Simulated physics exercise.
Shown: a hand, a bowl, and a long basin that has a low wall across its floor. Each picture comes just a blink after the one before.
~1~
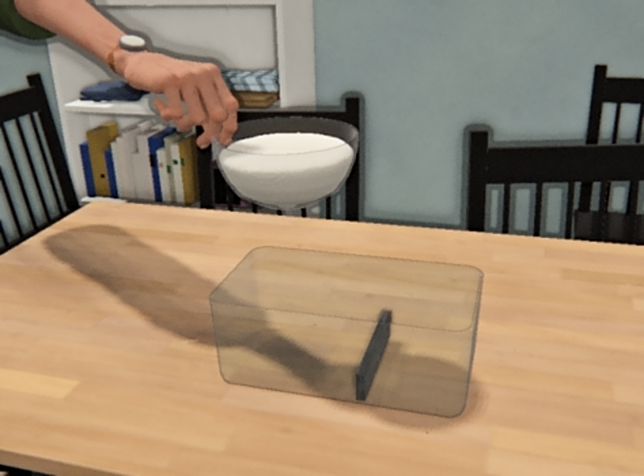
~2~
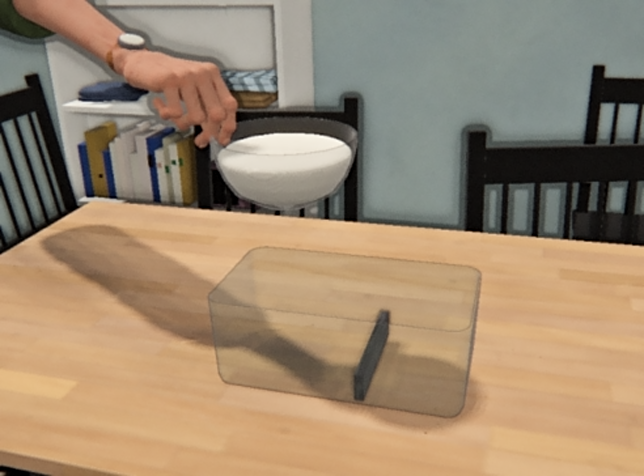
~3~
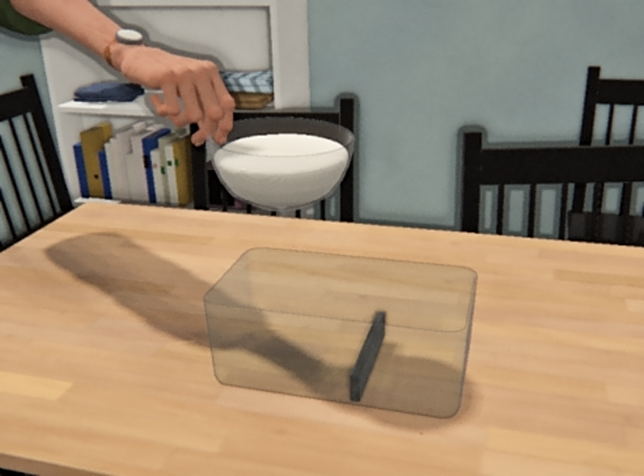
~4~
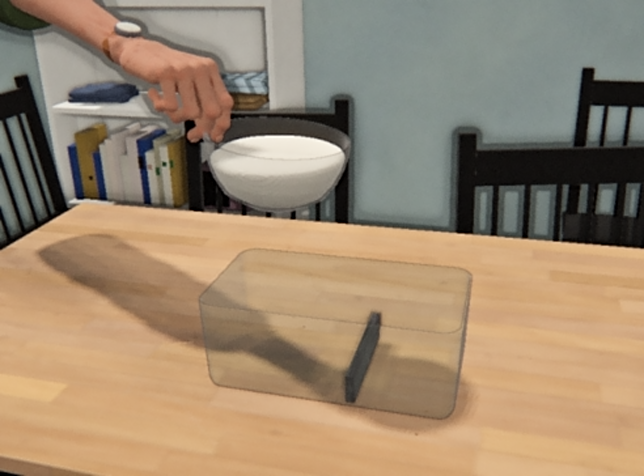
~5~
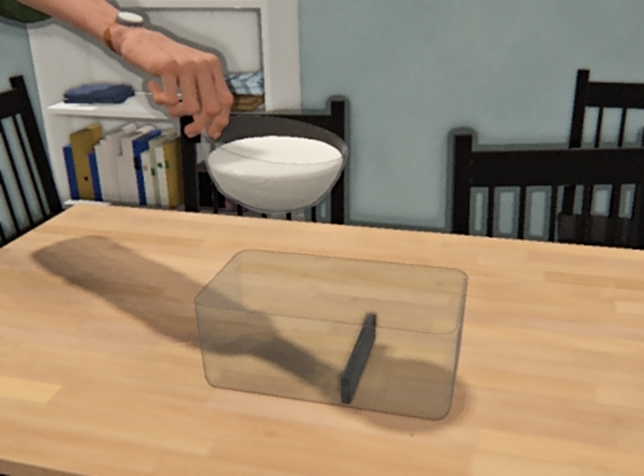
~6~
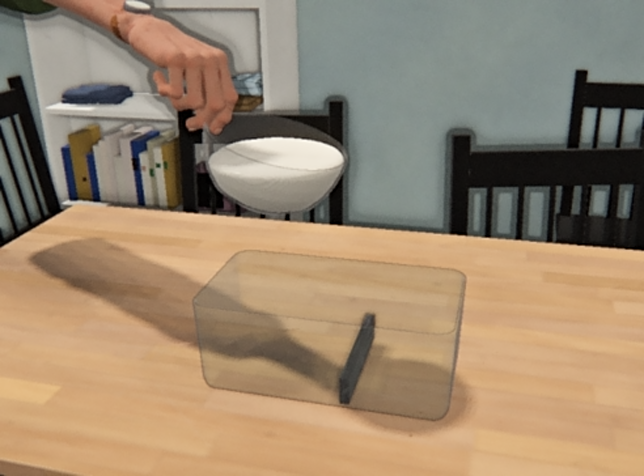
A white bowl, held by a hand at its left rim above a clear basin with a low dark wall across its floor, starts out level over the wooden table. The hand gradually tilts it down to the right, slightly at first and then more noticeably, while the basin stays empty.
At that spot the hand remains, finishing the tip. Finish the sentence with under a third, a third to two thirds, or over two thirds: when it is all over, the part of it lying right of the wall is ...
... over two thirds.
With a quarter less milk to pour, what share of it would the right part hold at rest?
75 per cent.
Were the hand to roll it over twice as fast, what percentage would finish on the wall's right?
About 55 per cent.
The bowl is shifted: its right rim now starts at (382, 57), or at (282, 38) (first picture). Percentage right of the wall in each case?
About 65 % the first time, about 40 % the second.
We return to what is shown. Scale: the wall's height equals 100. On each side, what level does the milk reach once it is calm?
On the left roughly 20, on the right roughly 90.
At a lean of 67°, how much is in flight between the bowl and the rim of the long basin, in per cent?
I'd put it near 35 per cent.
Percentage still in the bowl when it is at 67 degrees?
About 40 % remains.
A moment on, the bowl is tipped part way and 42 per cent is still to pour, 1 is left of the wall and 22 right of it.
Next, the bowl is tipped on its side and 2 per cent is still to pour, 13 is left of the wall and 78 right of it.
Then the bowl is tipped right over and 0 per cent is still to pour, 21 is left of the wall and 78 right of it.
Later the bowl is tipped right over and 0 per cent is still to pour, 23 is left of the wall and 77 right of it.
At rest 23 per cent lies left of the wall, 77 right of it and 1 outside.
